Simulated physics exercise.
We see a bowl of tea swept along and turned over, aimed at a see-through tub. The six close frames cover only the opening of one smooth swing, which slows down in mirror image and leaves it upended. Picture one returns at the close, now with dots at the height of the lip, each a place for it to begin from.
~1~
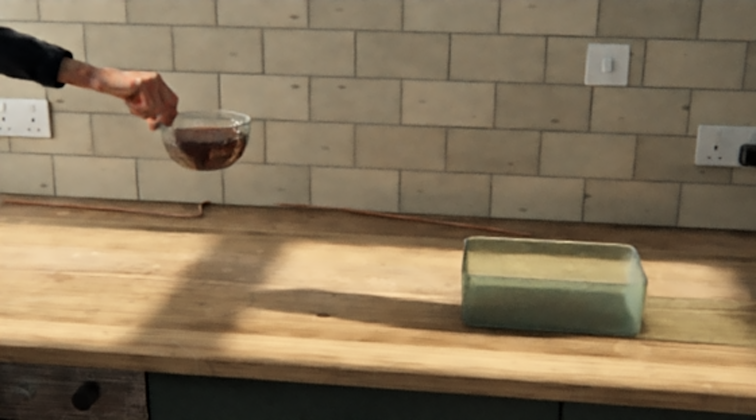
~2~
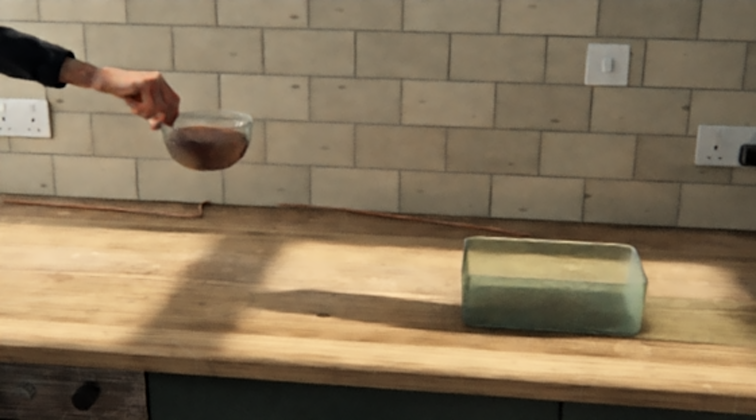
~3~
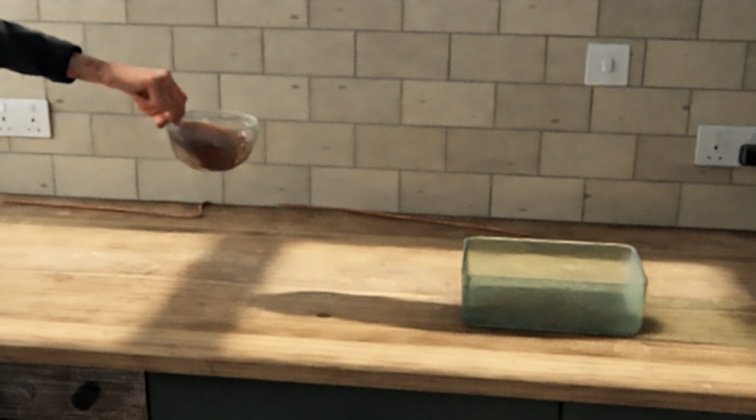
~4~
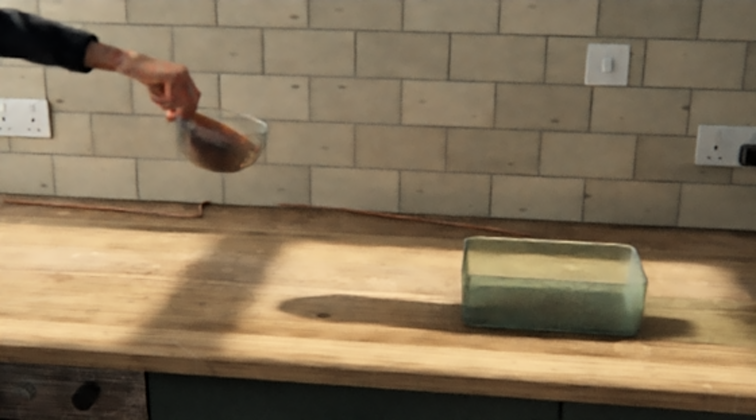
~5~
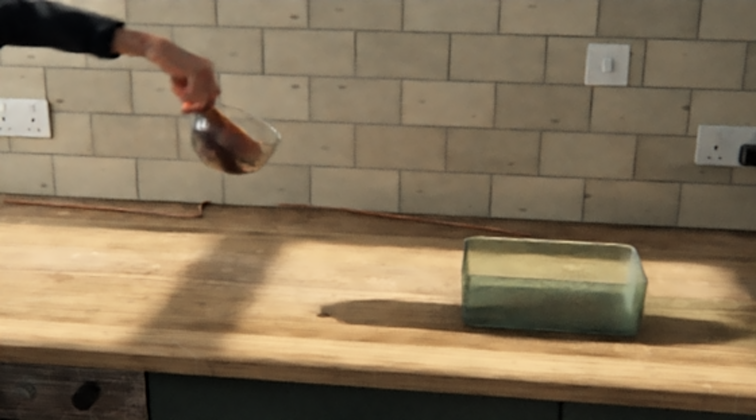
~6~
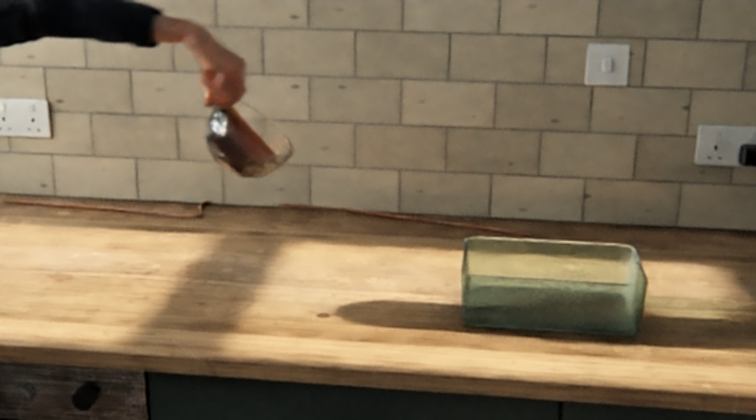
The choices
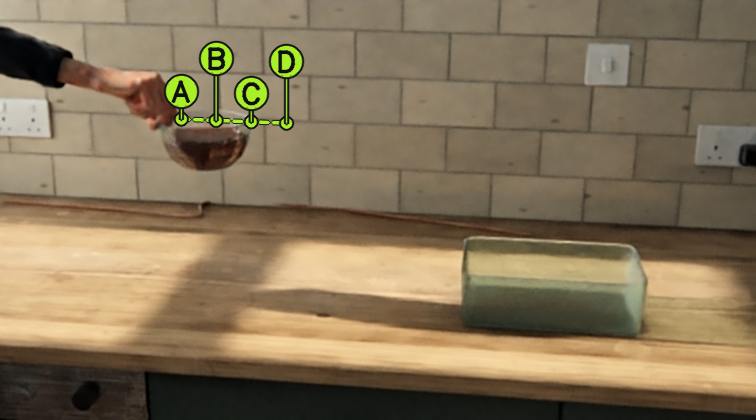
A hand moves a clear bowl of brown tea rightward and tips it steeply.
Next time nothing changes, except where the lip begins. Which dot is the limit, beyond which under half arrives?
D.
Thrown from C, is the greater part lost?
Yes, it does.
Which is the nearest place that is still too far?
It is C.
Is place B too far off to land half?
Yes, that goes wrong.
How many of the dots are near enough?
One.
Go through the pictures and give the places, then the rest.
Upright, lip at (247, 121); tub from (461, 323) to (640, 334); nothing has left yet.
Upright, lip at (249, 121); nothing has left yet.
Tipped about 3°, lip at (255, 124); nothing has left yet.
Tipped about 11°, lip at (266, 131); nothing has left yet.
Tipped about 22°, lip at (278, 140); tea is over the rim, down to (205, 107).
Tipped about 37°, lip at (291, 153); tea is over the rim, down to (212, 107).
On the marked copy, A at (181, 119); B at (216, 120); C at (251, 121); D at (286, 123).
If A is chosen, about 0 % lands in the tub, 100 % falls short.
If B is chosen, about 0 % lands in the tub, 98 % falls short.
If C is chosen, about 2 % lands in the tub, 92 % falls short and 6 % goes beside or beyond.
If D is chosen, about 70 % lands in the tub, 21 % falls short and 9 % goes beside or beyond.
